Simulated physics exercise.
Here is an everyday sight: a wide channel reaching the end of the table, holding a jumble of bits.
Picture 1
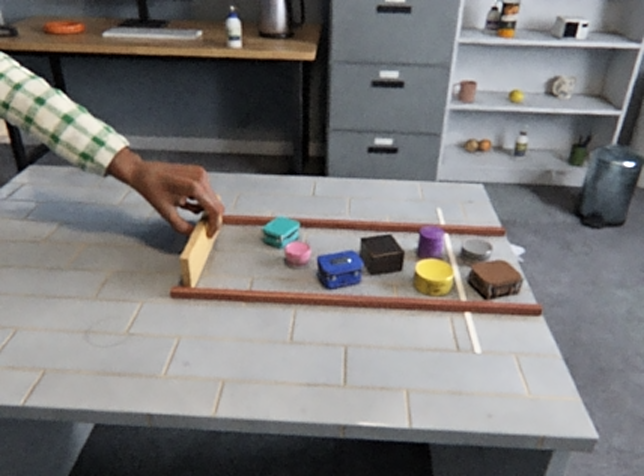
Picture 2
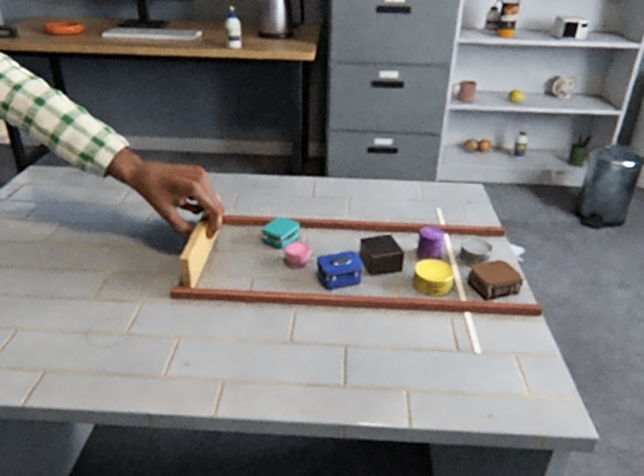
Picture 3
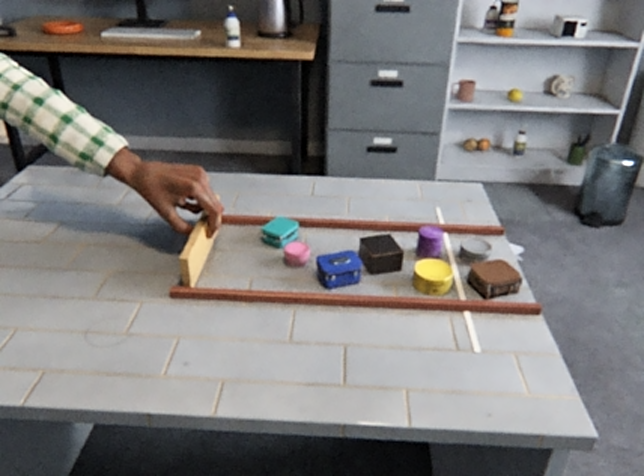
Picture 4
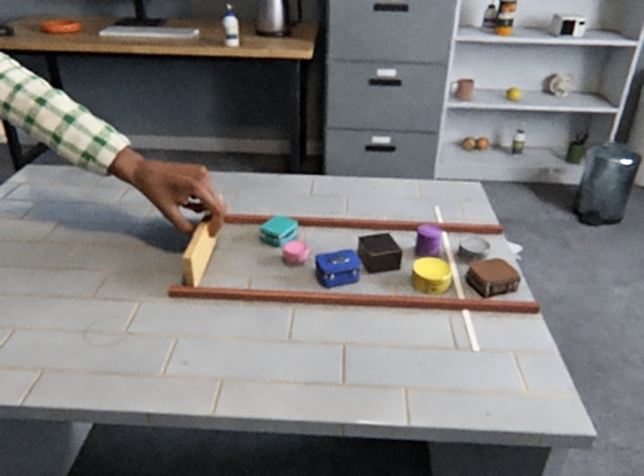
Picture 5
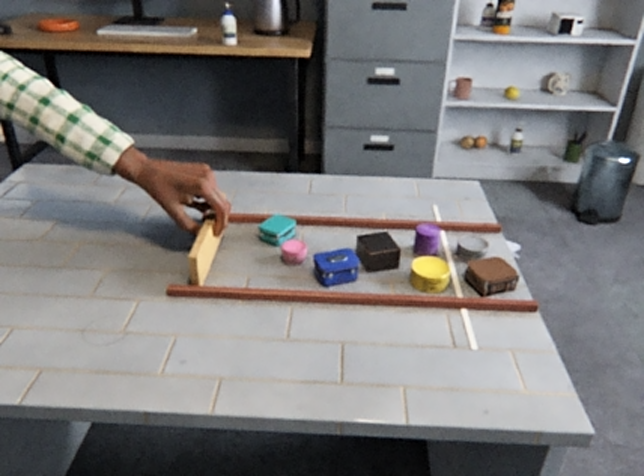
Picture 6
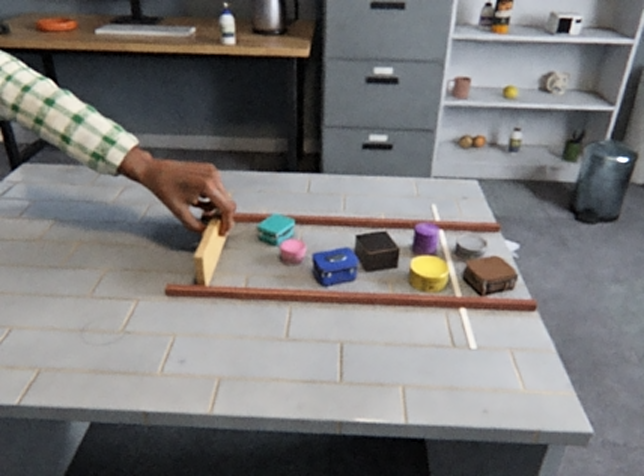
A hand holding a wooden board upright between two rails on a tabletop, edging it slightly right towards small, still, colourful containers.
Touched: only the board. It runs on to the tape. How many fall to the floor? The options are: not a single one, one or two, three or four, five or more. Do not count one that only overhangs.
Answer: One or two.
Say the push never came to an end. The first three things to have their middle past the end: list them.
Earliest first - brown case, grey pot, yellow tub.
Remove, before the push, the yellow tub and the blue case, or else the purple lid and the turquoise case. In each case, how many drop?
It would be 0 and 1.
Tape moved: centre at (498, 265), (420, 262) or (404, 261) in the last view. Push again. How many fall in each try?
It would be 5, 0 and 0.
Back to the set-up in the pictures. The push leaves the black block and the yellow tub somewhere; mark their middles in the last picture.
Black block at about (482, 251), yellow tub at about (515, 276).
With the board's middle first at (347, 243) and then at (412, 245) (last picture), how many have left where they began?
Tally at point one: 4; at point two: 8.
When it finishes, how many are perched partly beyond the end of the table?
2 is the number.
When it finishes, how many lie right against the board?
The count comes out at 3.
Soon after, none off yet; brown case at rest near (489, 276); grey pot at rest near (471, 249); purple lid at rest near (426, 240).
Then, none off yet; brown case at rest near (489, 276); grey pot at rest near (471, 249); purple lid moving near (432, 239).
By the end, the number that fall off is one or two; fallen, brown case.
